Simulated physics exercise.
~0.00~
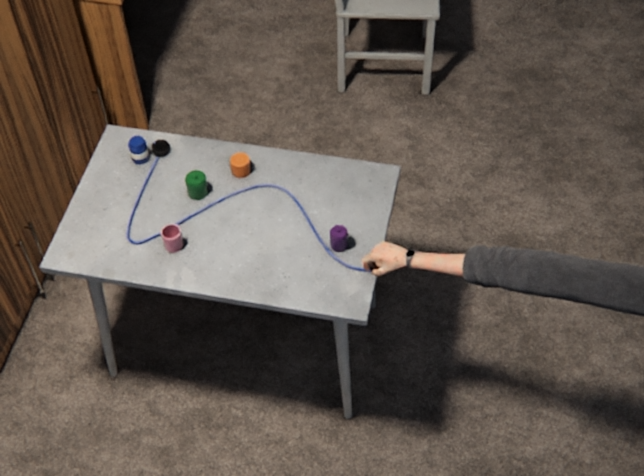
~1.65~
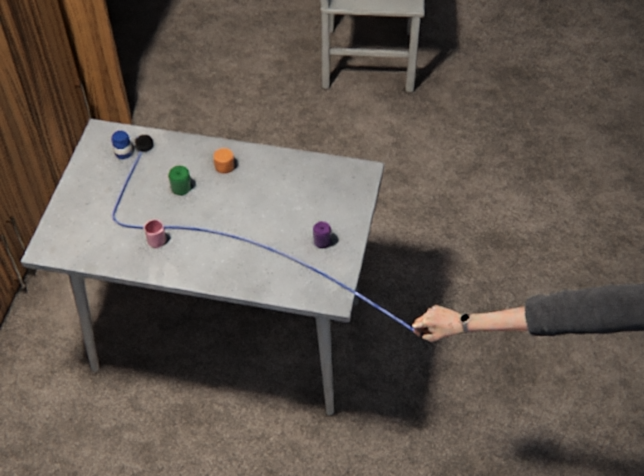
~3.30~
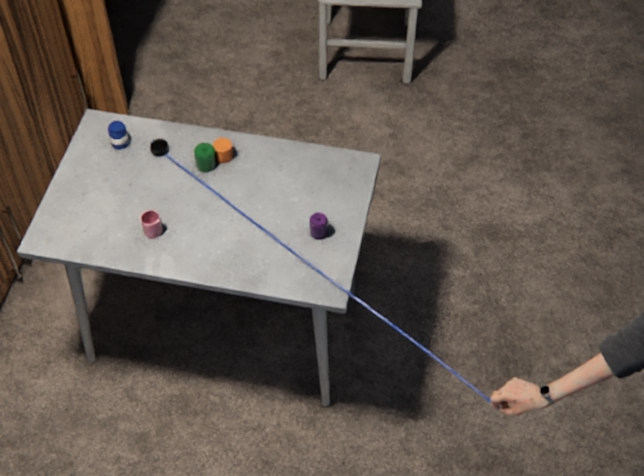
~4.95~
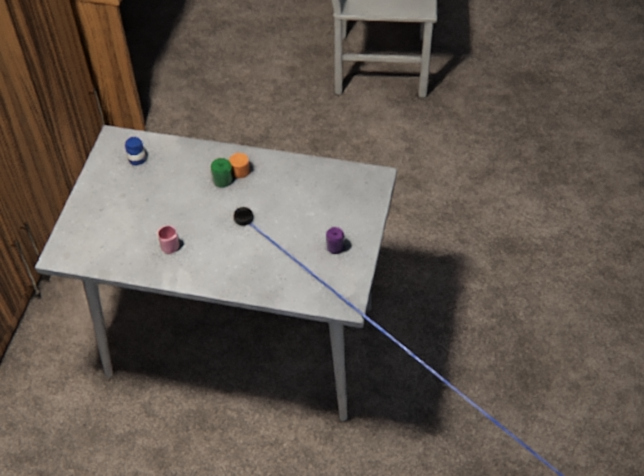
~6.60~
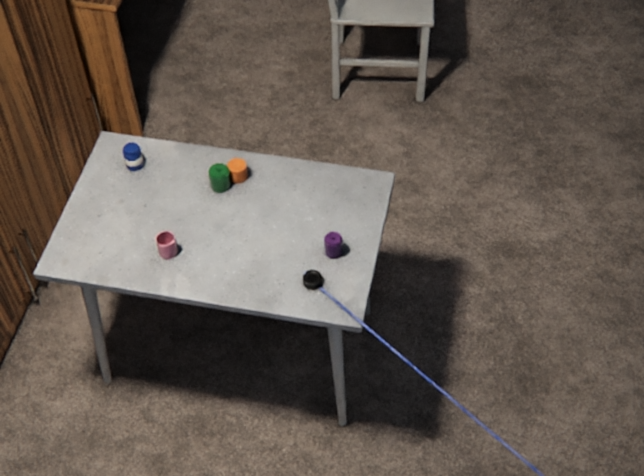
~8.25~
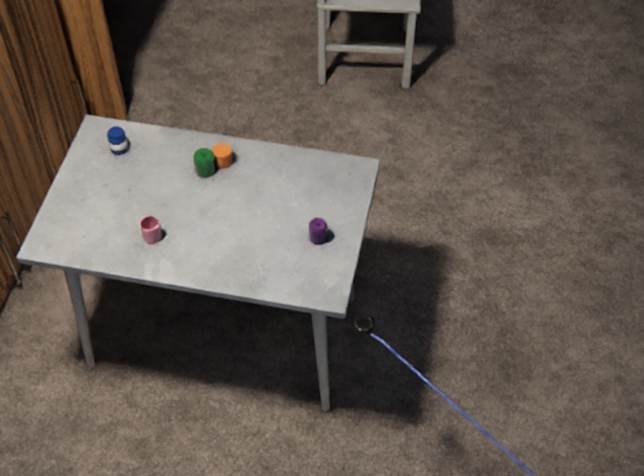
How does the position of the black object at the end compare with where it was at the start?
At the start it sits at the far left of the table beside the blue jar, and at the end it is off the tabletop, just past the near right corner.
